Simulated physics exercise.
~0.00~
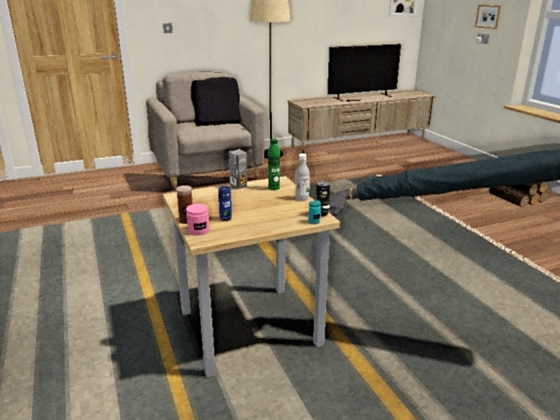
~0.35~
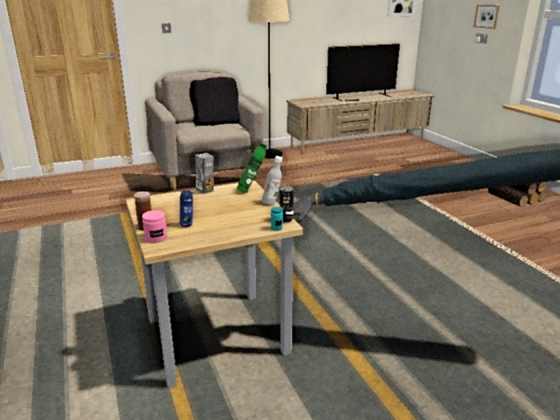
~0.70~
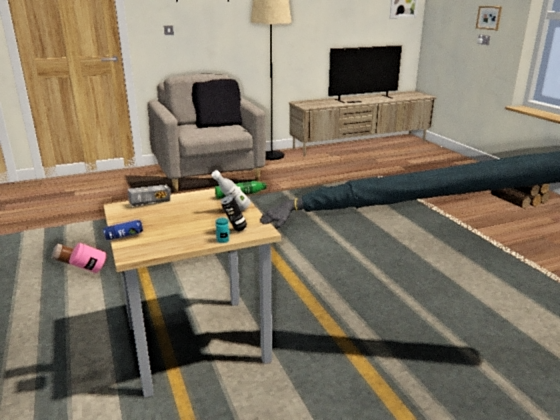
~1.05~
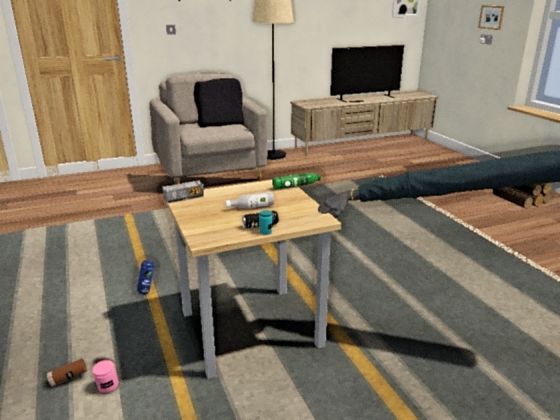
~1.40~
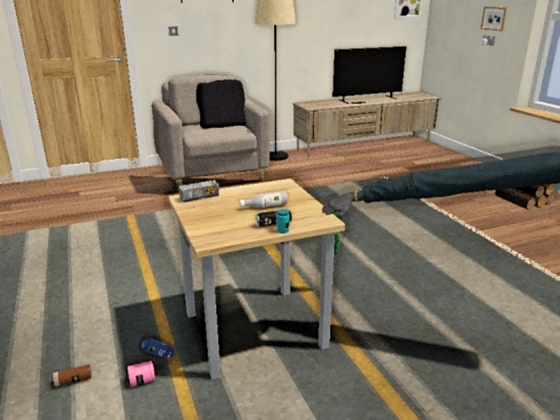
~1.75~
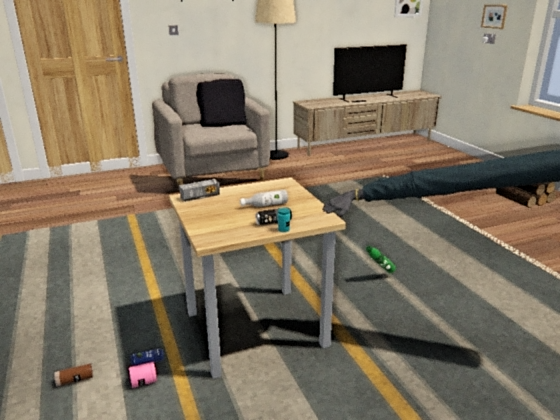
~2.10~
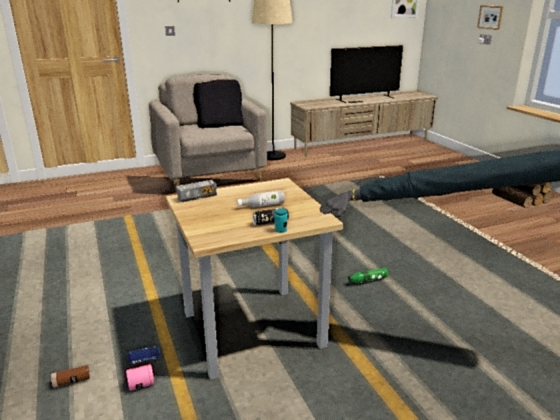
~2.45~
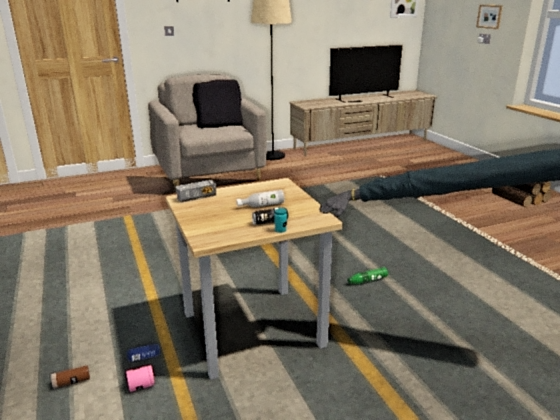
A small wooden table with grey legs stands on a striped rug in a living room, seen from slightly above, with an armchair, lamp and television behind. Bottles, cans and jars crowd its top, and a dark-sleeved arm reaches in from the right. The table slides left and the green bottle tips, then the pink and brown jars topple off the left side as others fall over. The table jerks back right; the blue can drops, and the green bottle falls off the right side. Grey, black and white items lie on top beside the upright turquoise shaker.
